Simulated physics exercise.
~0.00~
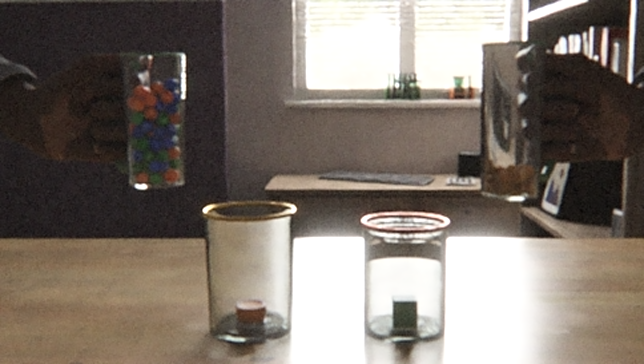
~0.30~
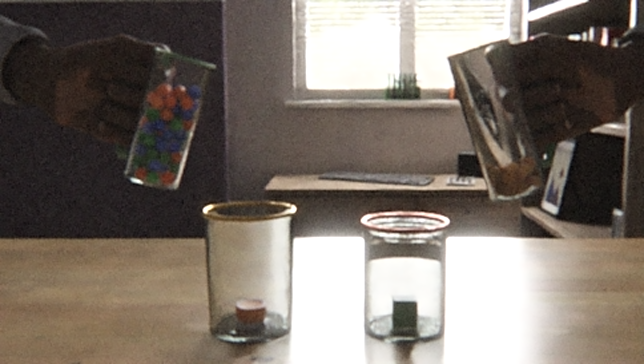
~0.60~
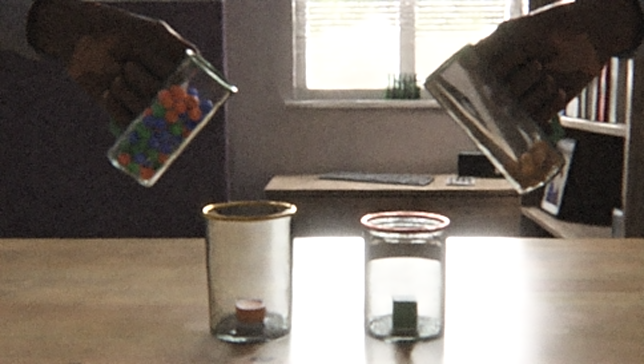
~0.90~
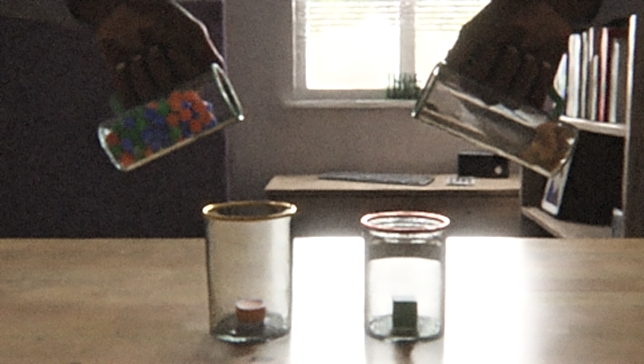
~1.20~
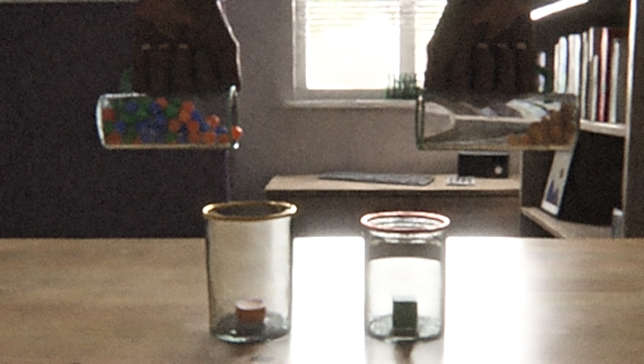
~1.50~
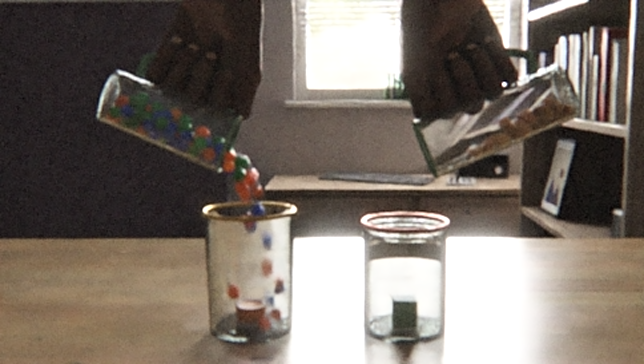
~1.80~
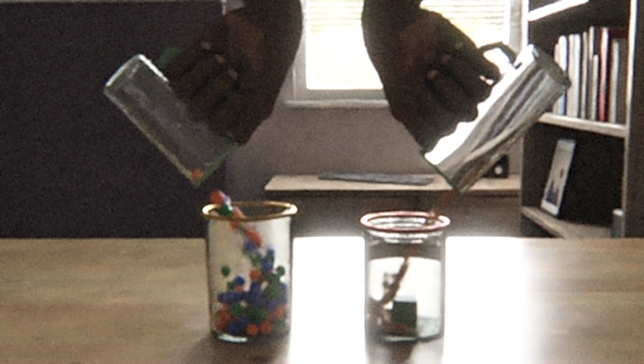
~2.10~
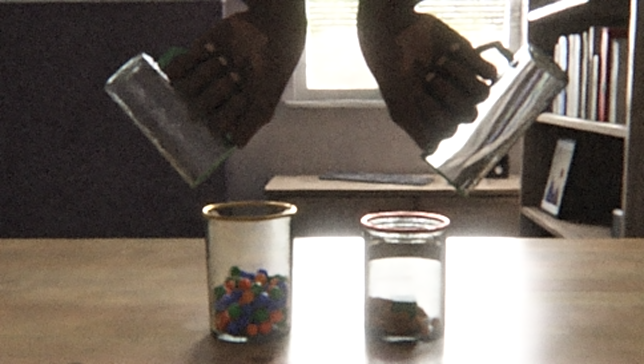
To begin with, two hands hold up clear cups, the left one full of red, blue and green beads and the right one holding some brown loose material, behind a glass with a small reddish block and a jar with a small green block on a wooden table. The hands tip both cups inward until they lie on their sides. The beads spill first, tumbling into the left glass. As the cups tilt further, the brown material streams into the right jar. Finally, both cups hang empty, with the reddish block buried and the green one still poking out.
